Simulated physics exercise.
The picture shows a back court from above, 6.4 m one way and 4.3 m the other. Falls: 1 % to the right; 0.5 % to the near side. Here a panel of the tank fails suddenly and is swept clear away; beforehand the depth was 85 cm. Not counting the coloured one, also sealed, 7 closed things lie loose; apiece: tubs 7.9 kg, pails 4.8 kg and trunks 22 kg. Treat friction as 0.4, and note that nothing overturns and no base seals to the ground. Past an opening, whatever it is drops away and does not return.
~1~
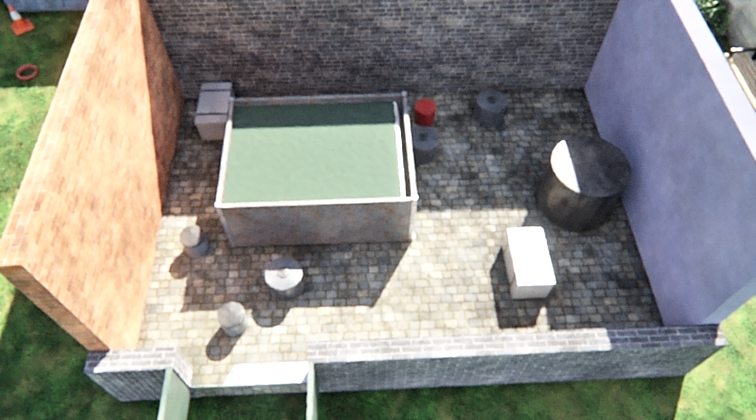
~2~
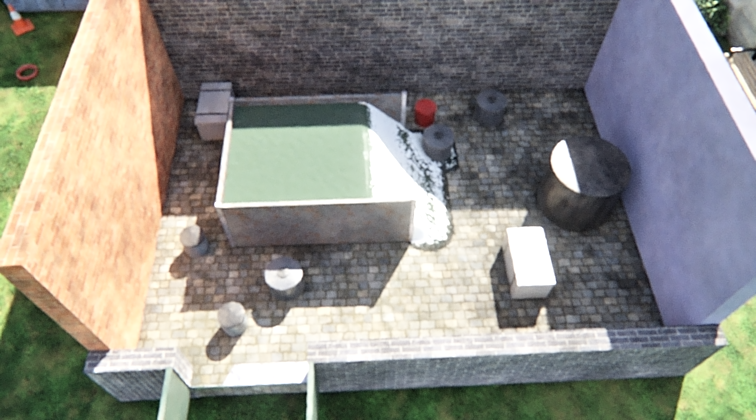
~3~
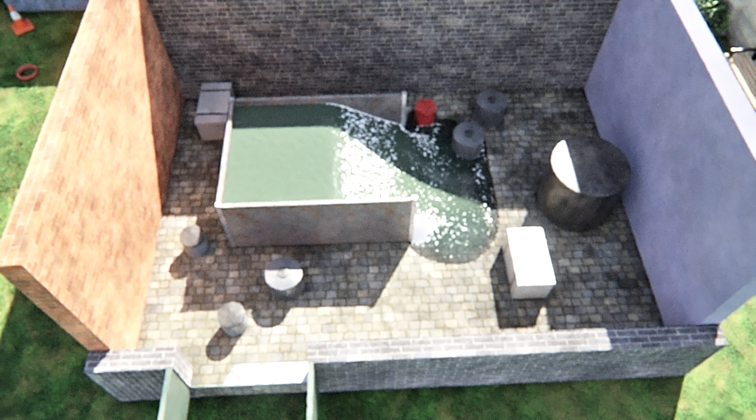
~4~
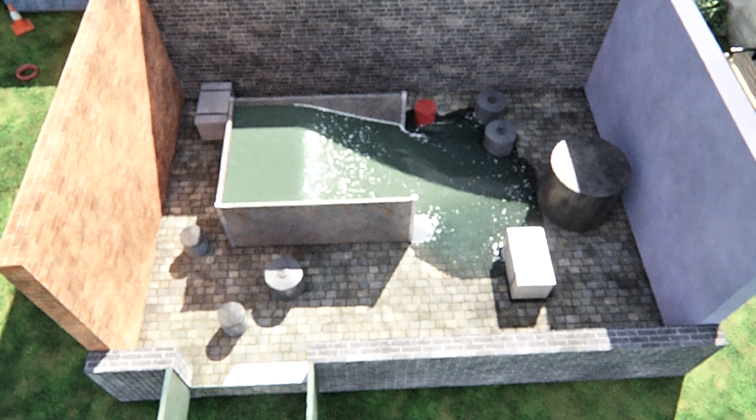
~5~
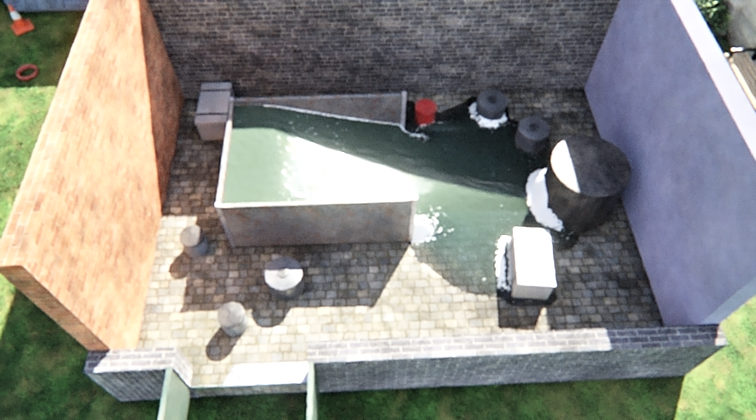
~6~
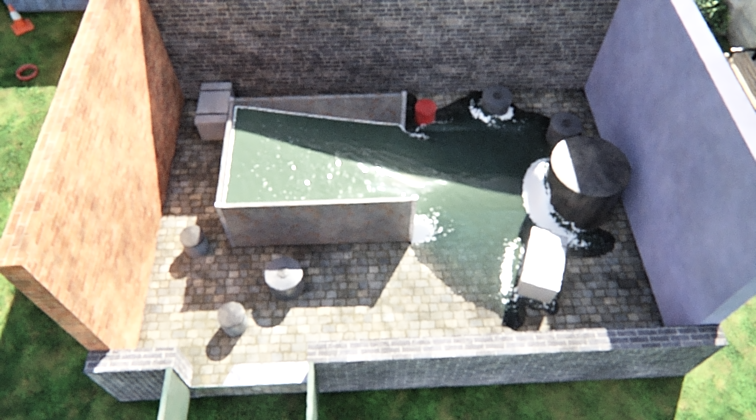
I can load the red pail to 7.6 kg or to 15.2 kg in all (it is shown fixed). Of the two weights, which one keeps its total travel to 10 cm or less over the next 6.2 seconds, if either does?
Neither one.
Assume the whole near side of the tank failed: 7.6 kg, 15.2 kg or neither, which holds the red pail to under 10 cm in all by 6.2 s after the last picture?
In that case just the heavier mass works.
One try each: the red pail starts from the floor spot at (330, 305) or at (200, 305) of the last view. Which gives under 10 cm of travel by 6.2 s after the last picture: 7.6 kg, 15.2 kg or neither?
In turn: Both fail; both fail.
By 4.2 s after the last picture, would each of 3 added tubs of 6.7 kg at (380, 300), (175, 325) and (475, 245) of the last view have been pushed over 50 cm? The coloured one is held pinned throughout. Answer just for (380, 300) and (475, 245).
Going through them in that order, the answers are too far and too far.
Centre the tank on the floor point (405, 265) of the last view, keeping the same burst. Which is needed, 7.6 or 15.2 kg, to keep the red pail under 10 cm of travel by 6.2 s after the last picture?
Lab note - in that case: No option works.
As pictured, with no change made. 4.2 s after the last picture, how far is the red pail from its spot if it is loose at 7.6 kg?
Around 300 centimetres out of place.
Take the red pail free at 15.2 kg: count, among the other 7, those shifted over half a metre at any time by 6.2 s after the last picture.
That comes to 7.
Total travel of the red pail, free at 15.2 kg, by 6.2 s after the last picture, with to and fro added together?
Close to 300 cm, all told.
Then, 0.6 s after the last picture the red pail would be 22 cm from its start with 7.6 kg and 2 cm from its start with 15.2 kg; 4 cm of water round it then.
Then, 2.3 s after the last picture the red pail would be 27 cm from its start with 7.6 kg and 11 cm from its start with 15.2 kg; 11 cm of water round it then.
Then, 4.2 s after the last picture the red pail would be 308 cm from its start with 7.6 kg and 200 cm from its start with 15.2 kg; 9 cm of water round it then.
Then, 6.2 s after the last picture the red pail would be 302 cm from its start with 7.6 kg and 294 cm from its start with 15.2 kg; 15 cm of water round it then.
